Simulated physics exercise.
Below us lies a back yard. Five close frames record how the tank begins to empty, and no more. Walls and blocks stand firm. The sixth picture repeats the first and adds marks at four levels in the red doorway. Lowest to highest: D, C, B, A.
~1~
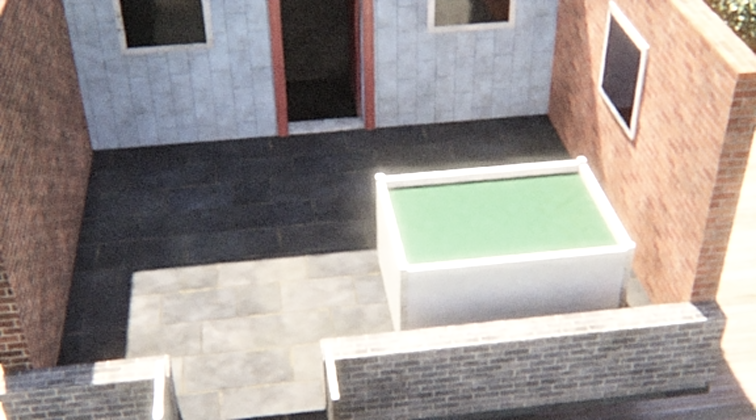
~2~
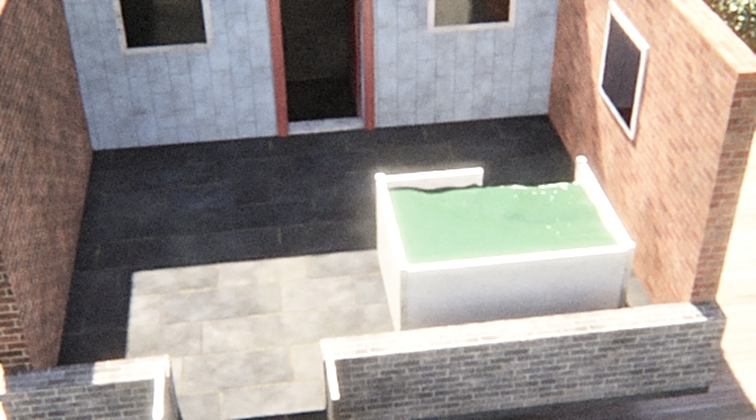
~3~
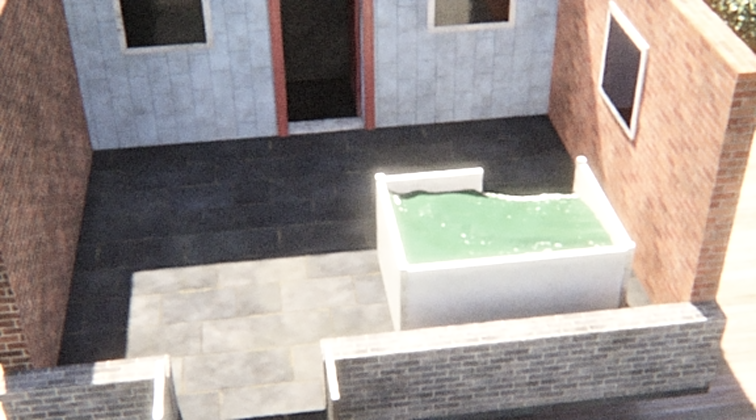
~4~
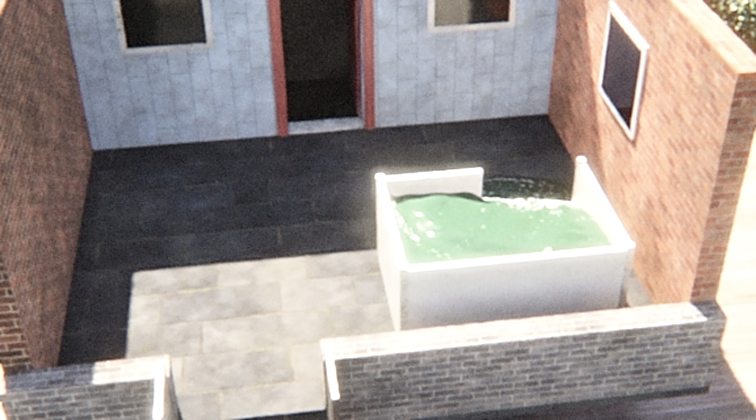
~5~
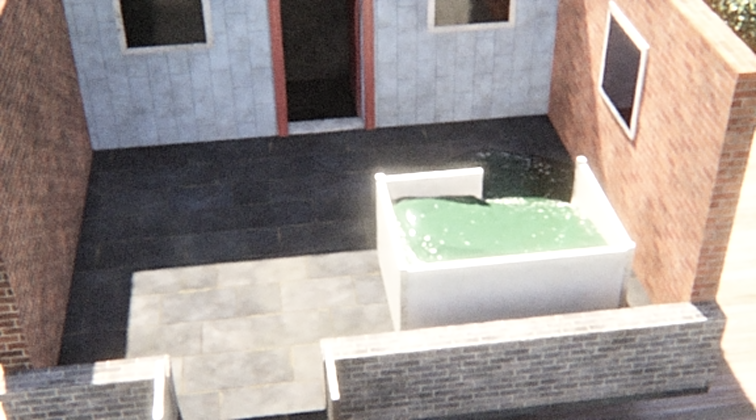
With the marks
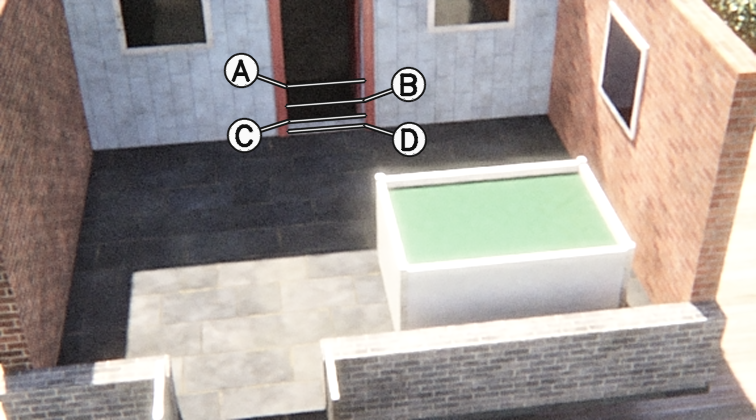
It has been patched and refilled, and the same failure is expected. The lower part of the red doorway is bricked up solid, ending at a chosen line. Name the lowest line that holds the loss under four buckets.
Take C.
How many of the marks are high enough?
Three of the four.
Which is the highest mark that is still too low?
D.
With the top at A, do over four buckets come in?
No.
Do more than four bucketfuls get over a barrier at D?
Yes.
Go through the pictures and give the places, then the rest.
Water in the tank at rest, its middle at (498, 219); foot of the red doorway at (327, 131); open gate at (245, 343), in the first frame.
Water covers 1 % of the ground, its front hidden from here, in the second frame.
Water covers 4 % of the ground, its front hidden from here, in the third frame.
Water covers 8 % of the ground, its front hidden from here, in the fourth frame.
In the fifth frame, 14 % of the ground under water, visible out to (479, 153).
In white, A at (325, 83); B at (326, 103); C at (326, 118); D at (327, 128); from the bottom up D, C, B, A.
If A is chosen, nothing gets over.
If B is chosen, nothing gets over.
If C is chosen, a splash gets over, under a bucket.
If D is chosen, about 11 bucketfuls get in.
